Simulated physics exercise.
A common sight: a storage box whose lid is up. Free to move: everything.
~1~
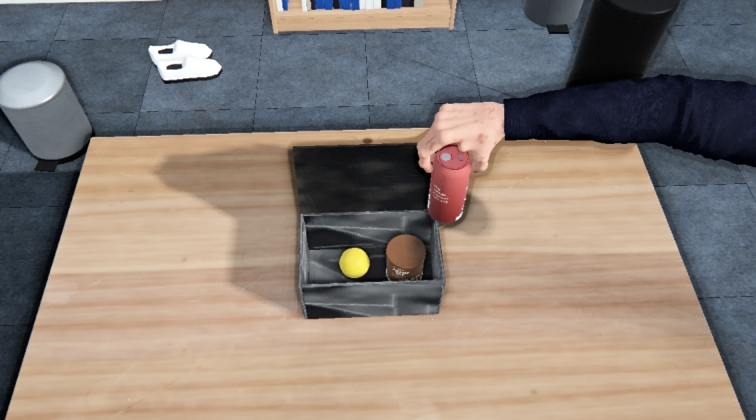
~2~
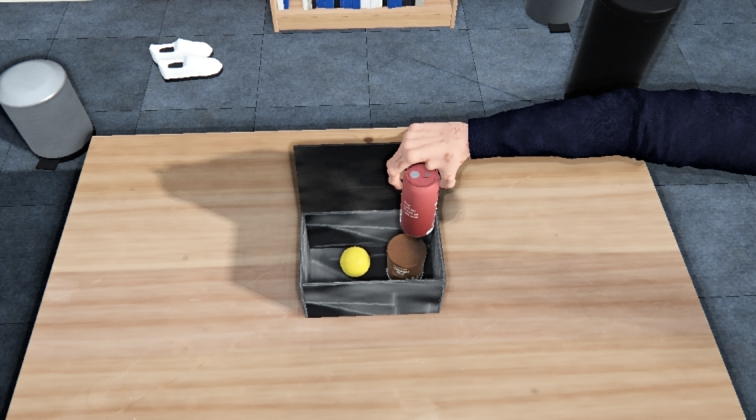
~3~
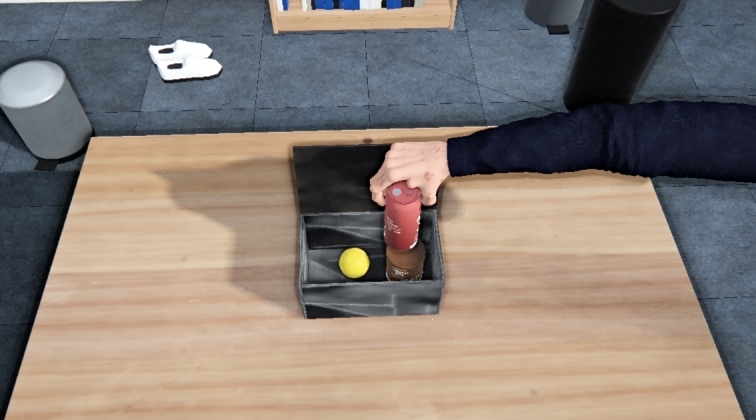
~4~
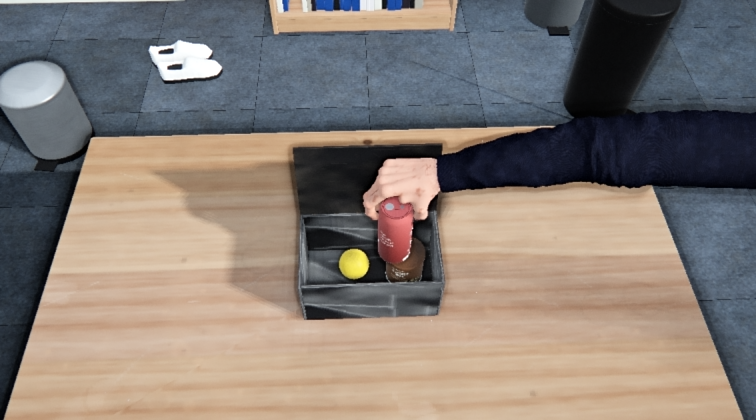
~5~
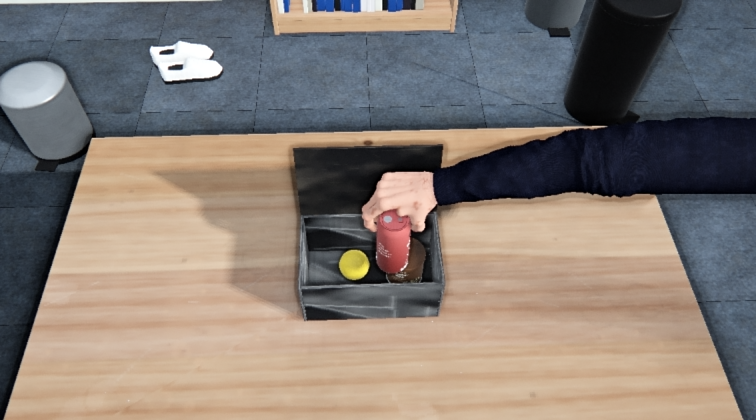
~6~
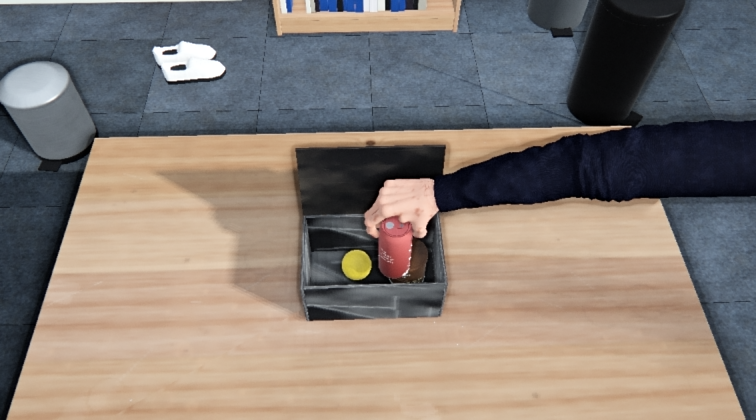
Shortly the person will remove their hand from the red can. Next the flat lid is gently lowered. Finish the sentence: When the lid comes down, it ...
When the lid comes down, it meets the rim.
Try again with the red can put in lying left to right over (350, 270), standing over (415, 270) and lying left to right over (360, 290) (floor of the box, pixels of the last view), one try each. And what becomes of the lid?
Try one: The lid comes all the way down; try two: It remains open; try three: It comes all the way down.
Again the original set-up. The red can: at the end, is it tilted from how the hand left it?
In the end, it winds up askew.
Then, 0.90 s past the last view, lid starting down; red can on its side near (358, 294); yellow lemon displaced a little.
Then, 1.70 s past the last view, lid 53° above the rim; red can on its side near (358, 293); yellow lemon displaced about its own width.
Finally, lid shut; down or leaning hard in the box, red can; moved from the start, yellow lemon; brown tin still in place. Final places as the last picture's camera would see them, red can near (358, 293).
